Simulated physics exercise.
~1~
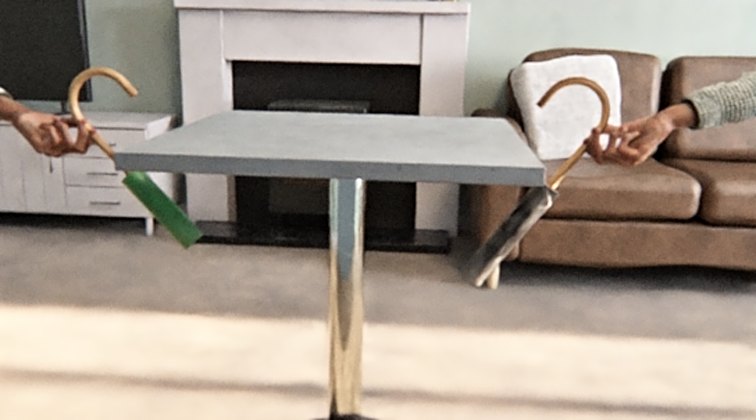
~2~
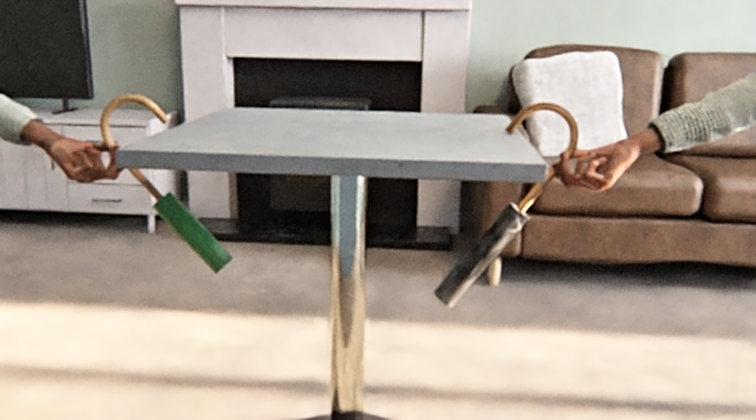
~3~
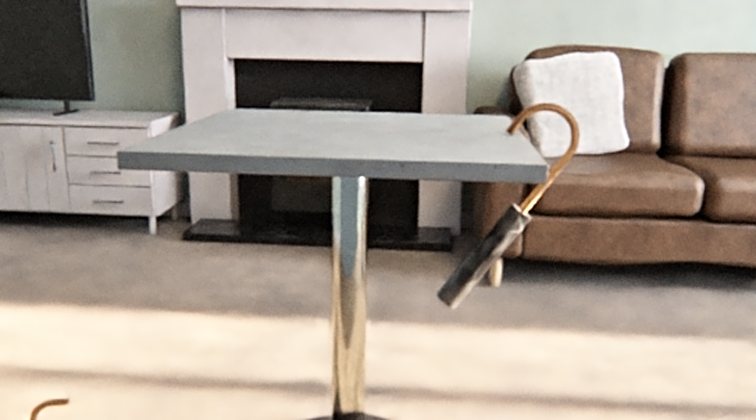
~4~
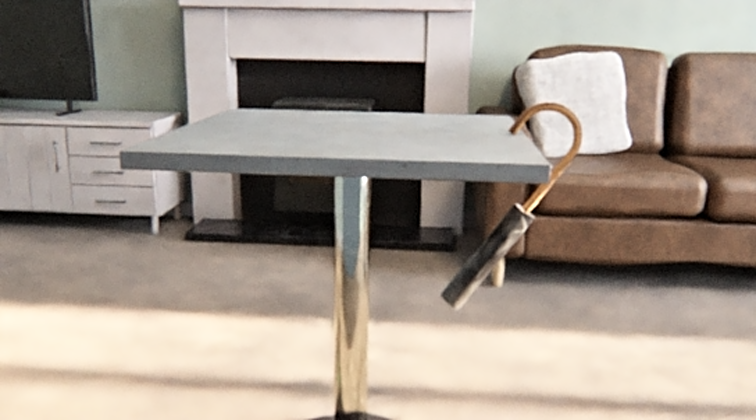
Two hands hook umbrellas over a table's ends; the green one falls, the black stays hanging.
